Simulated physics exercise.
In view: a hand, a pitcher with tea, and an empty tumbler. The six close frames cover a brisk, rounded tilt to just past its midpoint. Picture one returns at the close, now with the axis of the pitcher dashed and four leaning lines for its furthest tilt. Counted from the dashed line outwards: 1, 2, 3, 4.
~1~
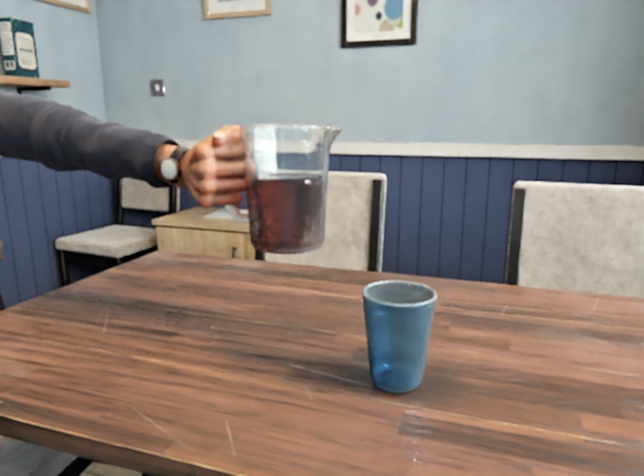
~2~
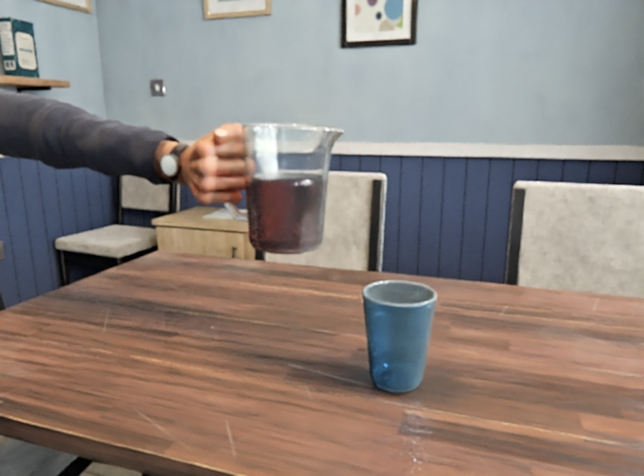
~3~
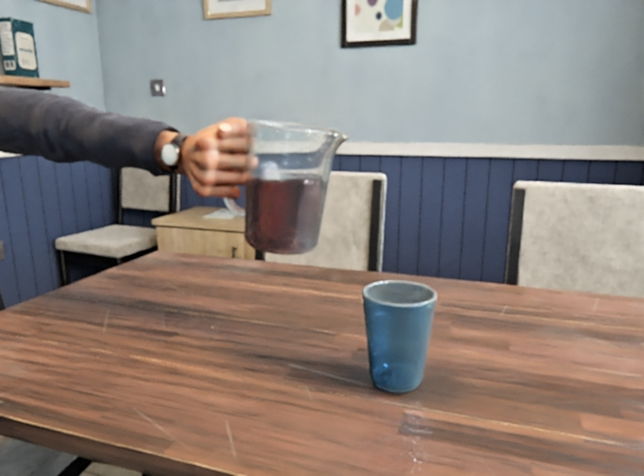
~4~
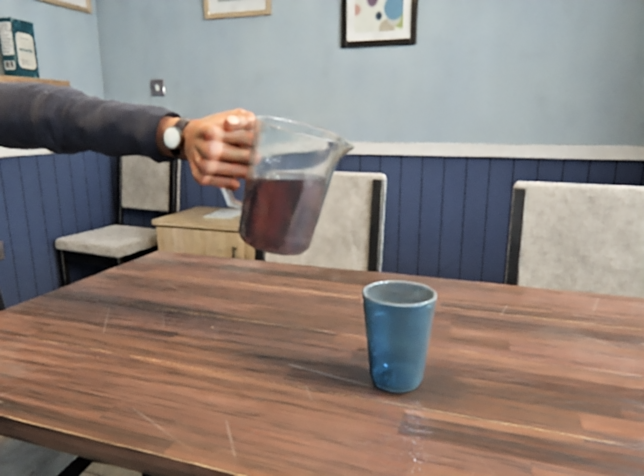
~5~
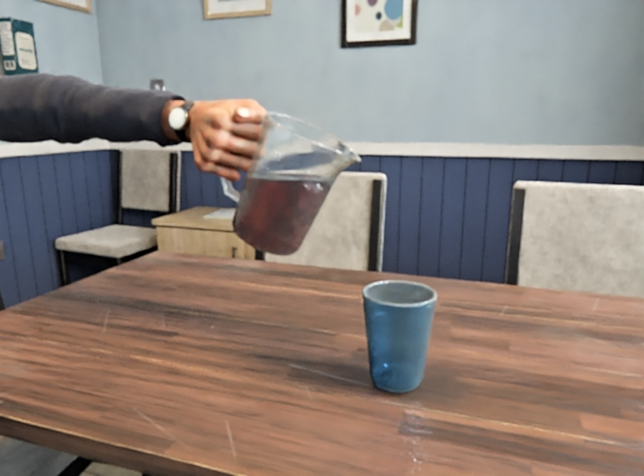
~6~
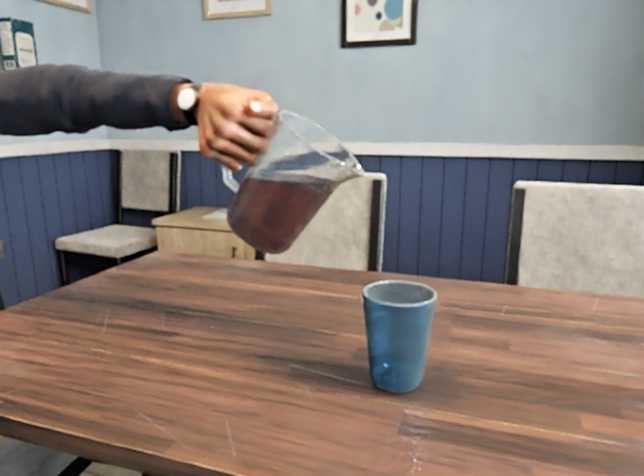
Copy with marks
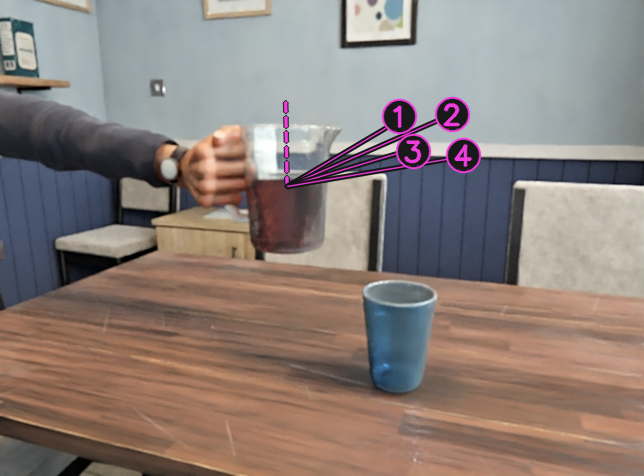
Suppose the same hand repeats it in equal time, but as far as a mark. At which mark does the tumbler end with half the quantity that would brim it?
Use line 3.
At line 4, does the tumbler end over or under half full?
Over.
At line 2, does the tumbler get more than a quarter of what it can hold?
Yes, it does.
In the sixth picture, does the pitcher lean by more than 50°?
No, it does not.
In magenta, 1 at (385, 128); 2 at (436, 121); 3 at (396, 153); 4 at (446, 159).
For line 1, the tumbler ends with about 19 % of what it can hold.
For line 2, the tumbler ends with about 33 % of what it can hold.
For line 3, the tumbler ends with about 52 % of what it can hold.
For line 4, the tumbler ends with about 68 % of what it can hold; 3 % of the tea is spilt.
